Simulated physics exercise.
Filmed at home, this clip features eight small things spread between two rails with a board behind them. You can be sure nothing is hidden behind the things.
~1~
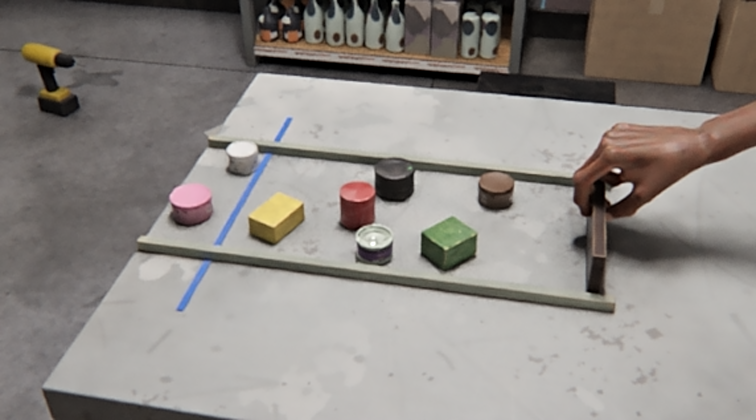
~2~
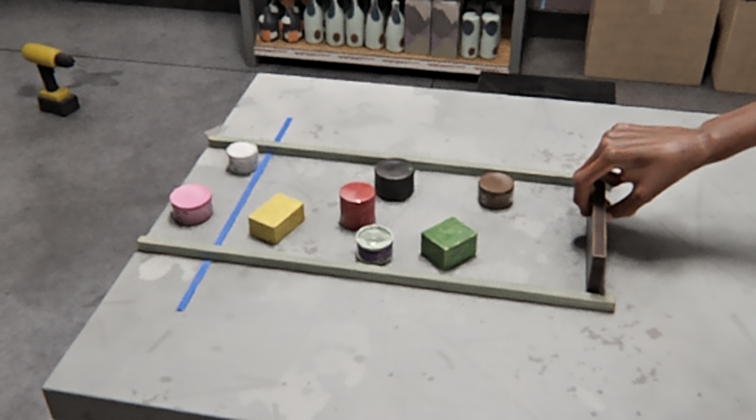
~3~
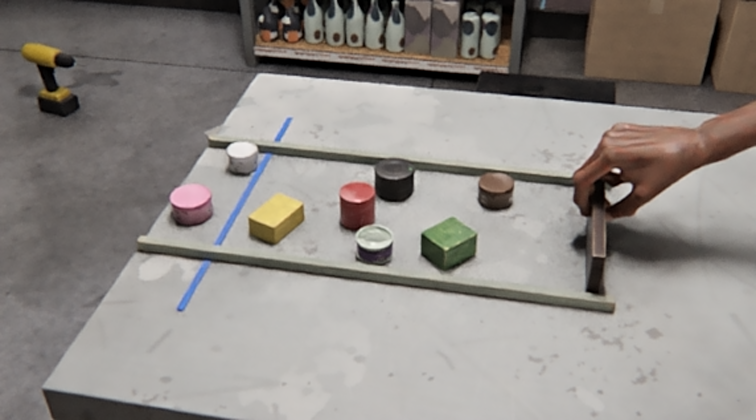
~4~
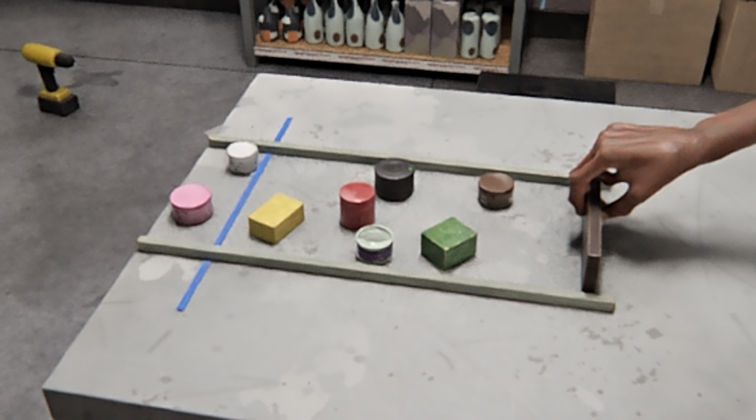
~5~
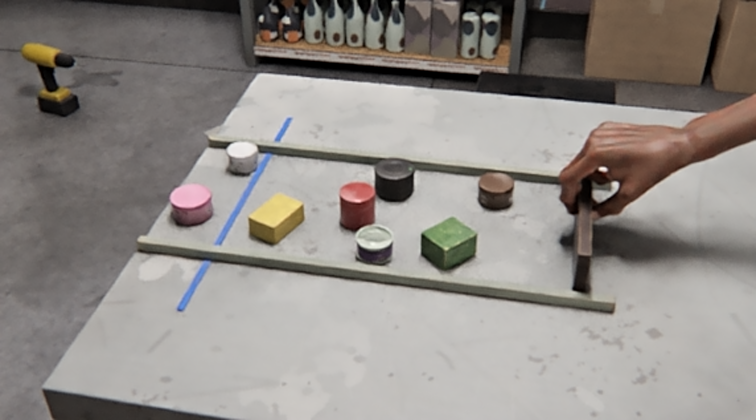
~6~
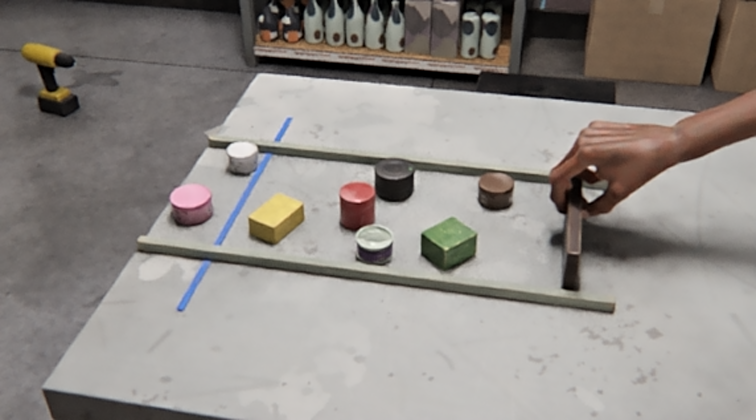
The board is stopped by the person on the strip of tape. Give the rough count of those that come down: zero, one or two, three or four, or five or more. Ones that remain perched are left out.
Under three but some drop.
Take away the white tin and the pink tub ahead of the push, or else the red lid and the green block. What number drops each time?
Well, the first time you'd get 0, and the next time 1.
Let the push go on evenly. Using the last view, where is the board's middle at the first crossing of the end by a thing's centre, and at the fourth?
Pixels in order: Roughly (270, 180), roughly (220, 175).
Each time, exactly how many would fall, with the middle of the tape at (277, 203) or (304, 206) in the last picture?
0 and 0.
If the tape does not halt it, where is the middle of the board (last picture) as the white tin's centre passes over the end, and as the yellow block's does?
White tin over the end: About (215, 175). Yellow block over the end: About (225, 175).
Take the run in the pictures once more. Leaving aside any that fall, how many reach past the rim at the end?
I'd put it at 1.
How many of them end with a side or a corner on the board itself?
It touches 3.
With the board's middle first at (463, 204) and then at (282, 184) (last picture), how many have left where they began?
Answer - first 2, then 8.
Soon after, none off yet; pink tub at rest near (192, 205); white tin at rest near (243, 158); yellow block at rest near (277, 218).
At rest, the number that fall off is one or two; fallen, pink tub.
